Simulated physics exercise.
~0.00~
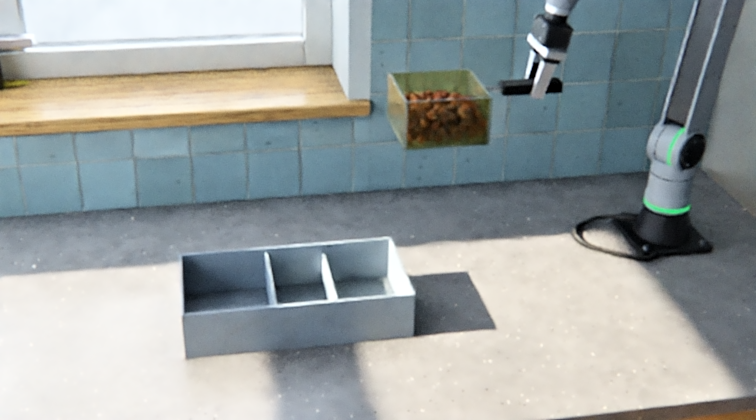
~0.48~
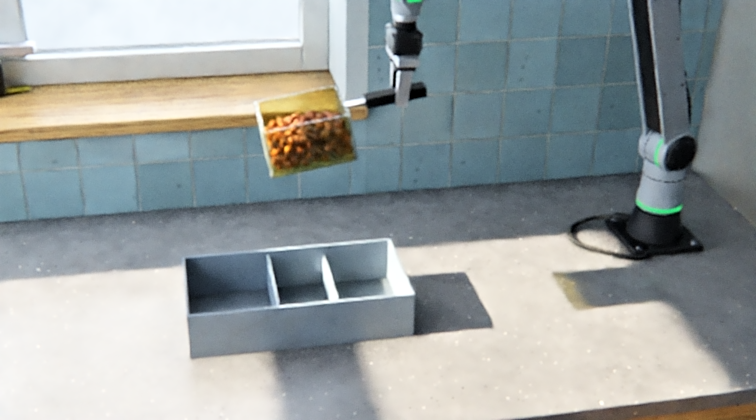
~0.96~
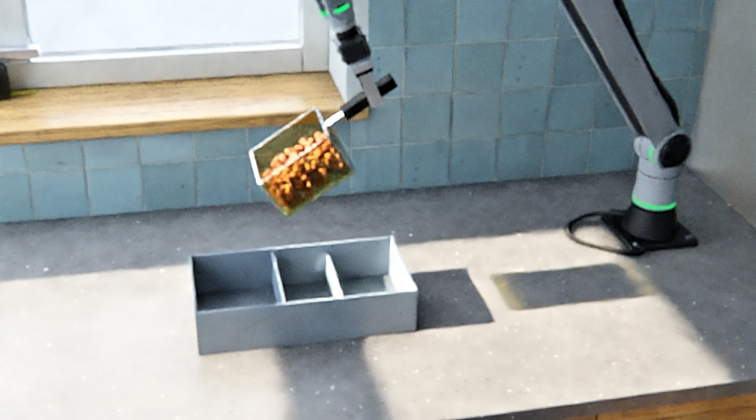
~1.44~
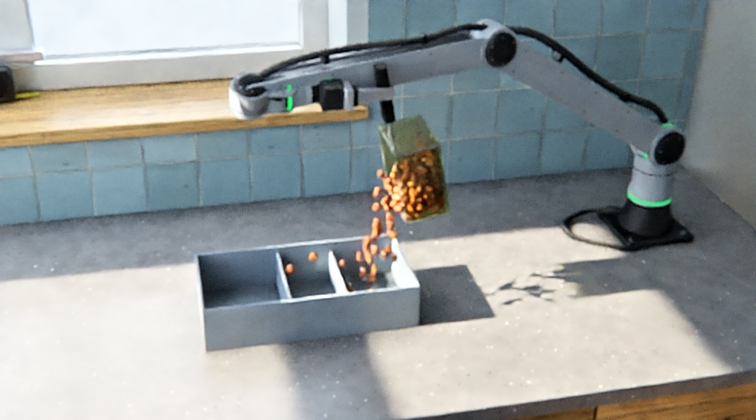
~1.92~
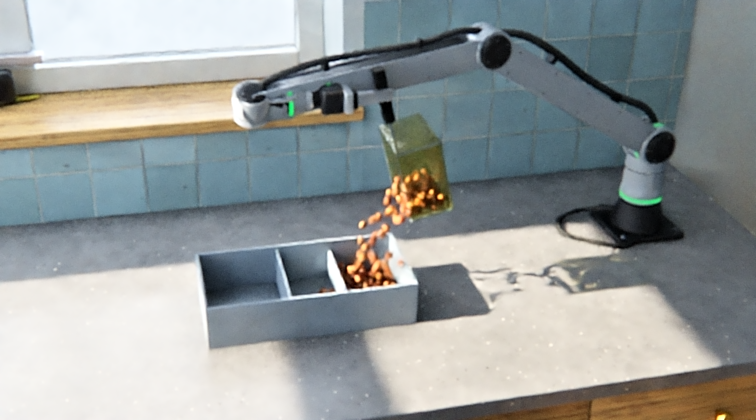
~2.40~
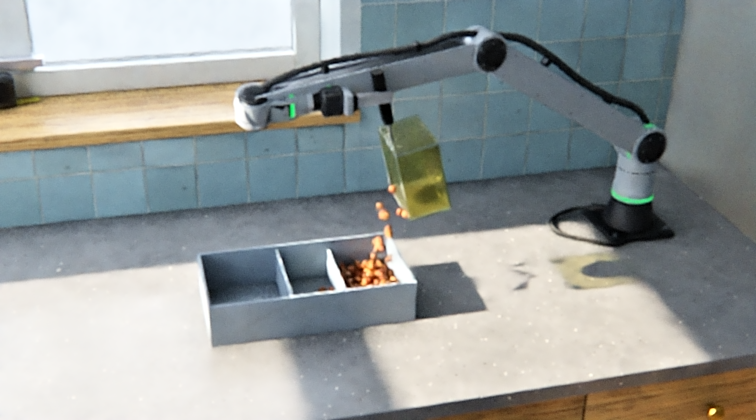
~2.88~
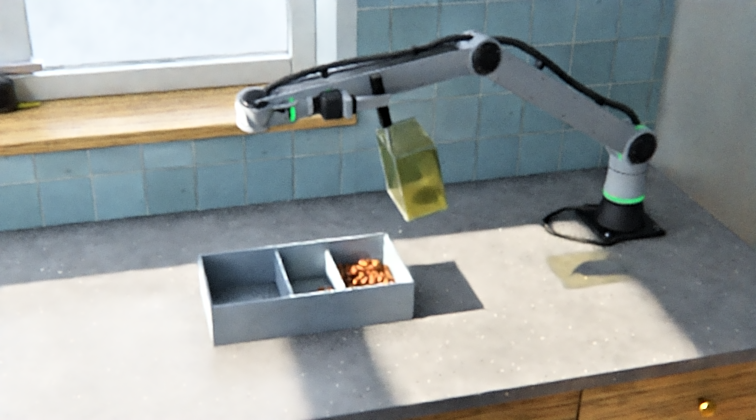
A robot arm tips a clear yellowish box, pouring brown nuts into a gray tray's right compartment.
